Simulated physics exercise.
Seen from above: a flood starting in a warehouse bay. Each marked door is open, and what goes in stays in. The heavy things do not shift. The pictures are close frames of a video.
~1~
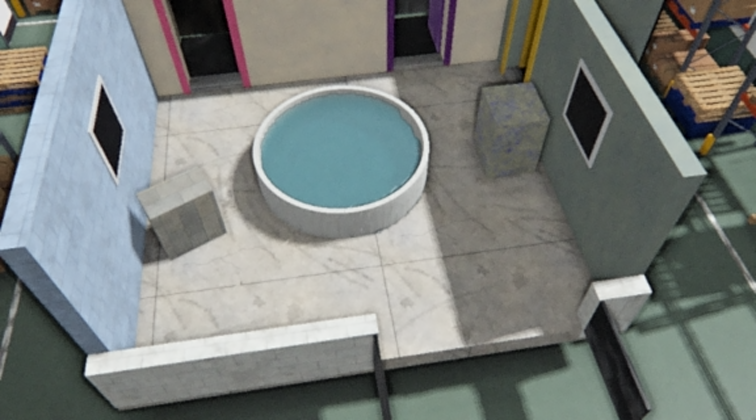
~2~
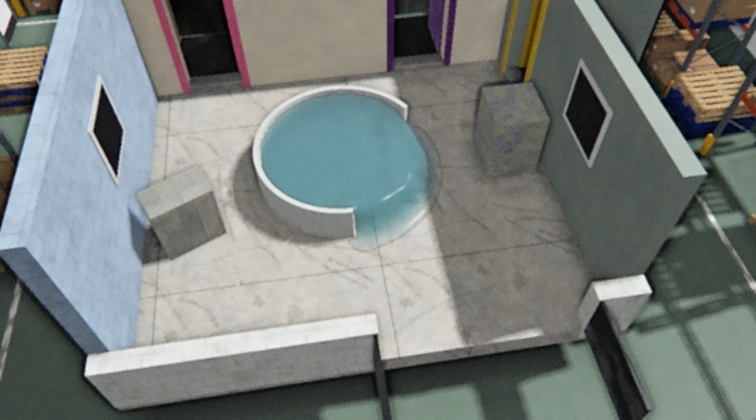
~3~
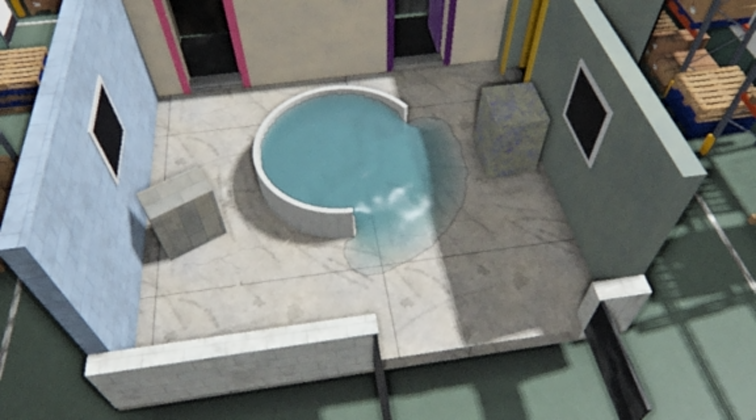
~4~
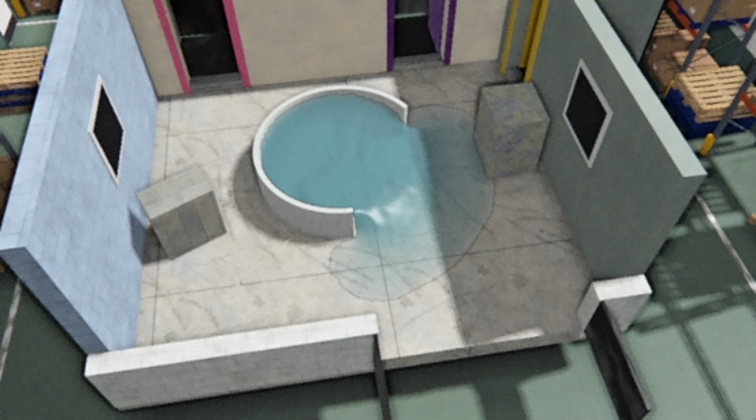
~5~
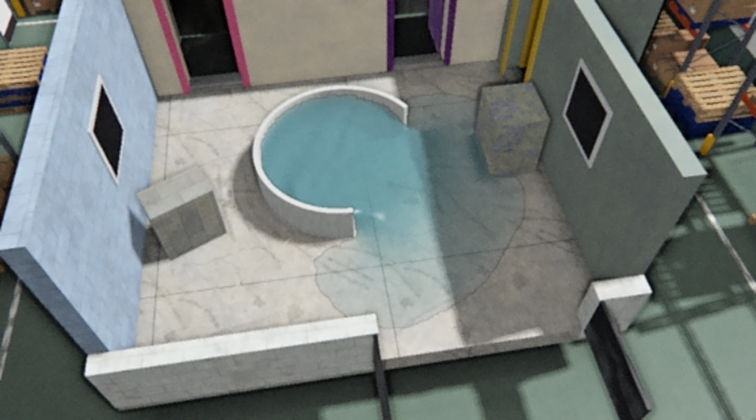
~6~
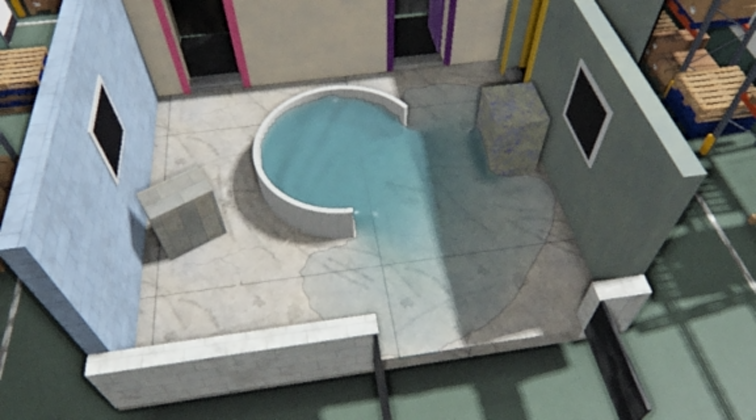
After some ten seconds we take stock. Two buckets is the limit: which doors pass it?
In the end: The yellow door stays under that; the pink door stays under that; the purple door stays under that.
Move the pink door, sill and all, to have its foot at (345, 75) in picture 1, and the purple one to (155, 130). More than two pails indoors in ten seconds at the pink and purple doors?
Then: The pink door holds, the purple door holds.
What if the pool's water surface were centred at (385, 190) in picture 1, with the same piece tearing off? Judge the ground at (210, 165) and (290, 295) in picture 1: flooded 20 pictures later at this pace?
In that order: No water, not flooded.
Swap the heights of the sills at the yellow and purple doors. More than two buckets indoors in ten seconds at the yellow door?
In short: Yellow door passes that mark.
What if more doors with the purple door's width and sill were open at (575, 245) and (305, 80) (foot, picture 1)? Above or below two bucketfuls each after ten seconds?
In that order: Is over, keeps below it.
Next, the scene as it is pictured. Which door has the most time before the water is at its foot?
That is the pink-painted one.
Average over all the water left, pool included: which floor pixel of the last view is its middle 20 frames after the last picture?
Near (435, 182).
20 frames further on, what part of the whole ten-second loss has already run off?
About 45 per cent.
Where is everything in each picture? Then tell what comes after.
The first picture shows still water in the round tank at (341, 147).
In the second picture, water pours out at (418, 184) and has run to a hidden place.
In the third picture, the front is at (364, 269), out from the gap at (418, 186).
In the fourth picture, the front is at (458, 113), out from the gap at (418, 187).
In the fifth picture, the front is at a hidden place, out from the gap at (418, 188).
In the sixth picture, water pours out at (418, 188) and has run to a hidden place.
A moment on, water covers 40 % of the floor; the yellow door wet at the sill, nothing in, the pink door not reached, the purple door wet at the sill, nothing in.
Next, water covers 40 % of the floor; the yellow door wet at the sill, nothing in, the pink door not reached, the purple door wet at the sill, nothing in.
Then, water covers 50 % of the floor; the yellow door under two buckets in, the pink door not reached, the purple door under two buckets in.
Later, water covers 70 % of the floor; the yellow door under two buckets in, the pink door wet at the sill, nothing in, the purple door under two buckets in.
In the end, water covers 90 % of the floor; the yellow door under two buckets in, the pink door wet at the sill, nothing in, the purple door under two buckets in.
